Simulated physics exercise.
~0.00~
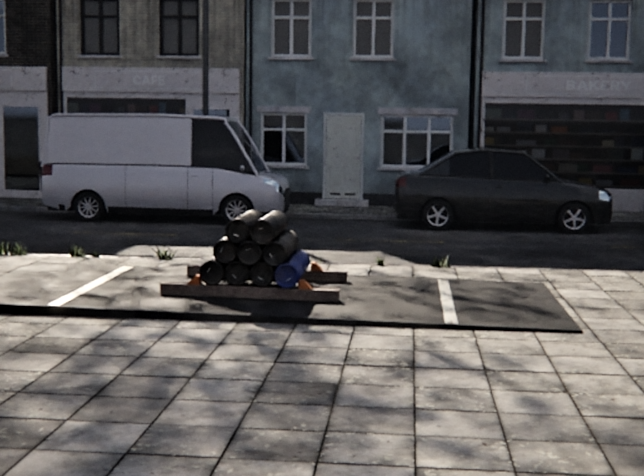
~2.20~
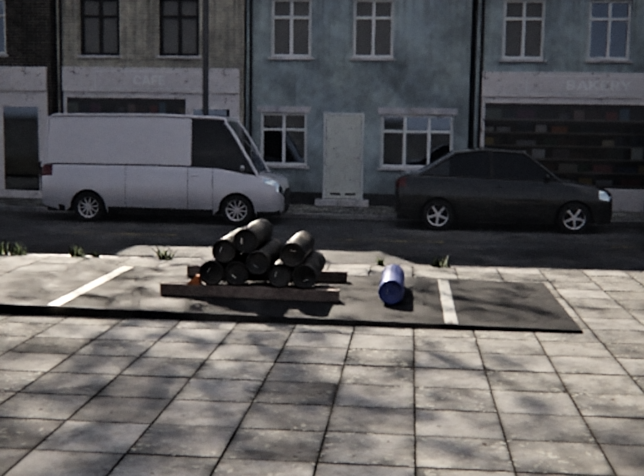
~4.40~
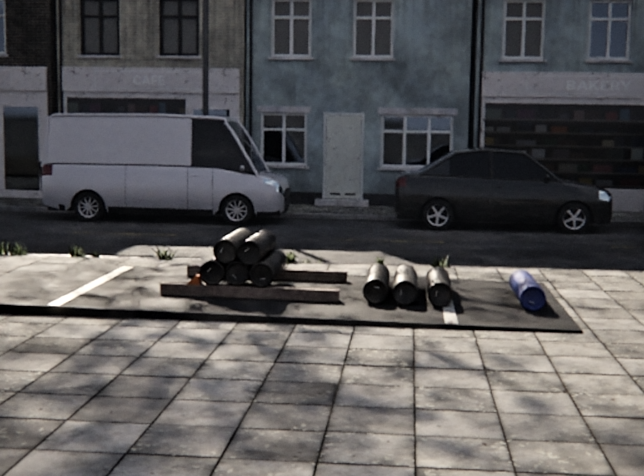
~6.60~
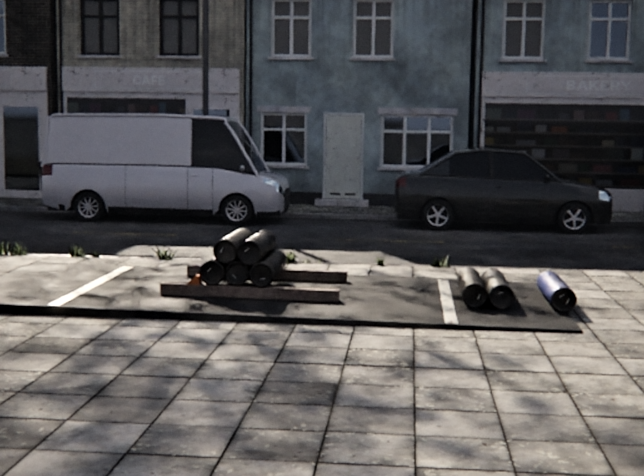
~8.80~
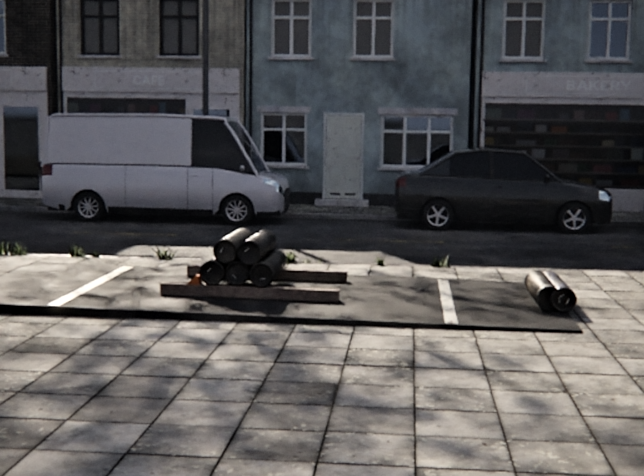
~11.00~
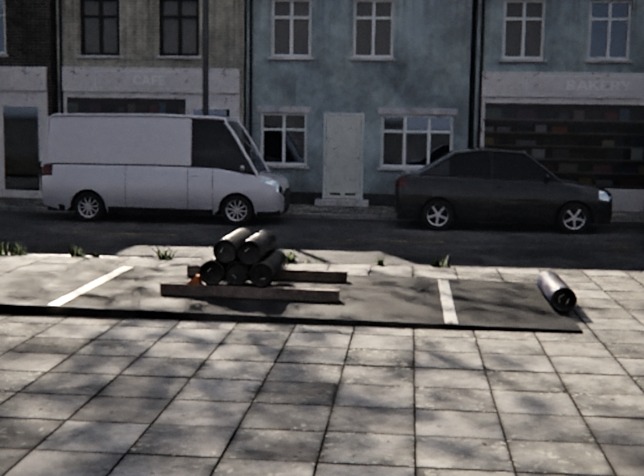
A pile of dark cylinders and a blue one collapsed to the right beside a street with a parked van and car; the blue one led several across the white line, and finally a small stack and one dark cylinder at the right remained visible.
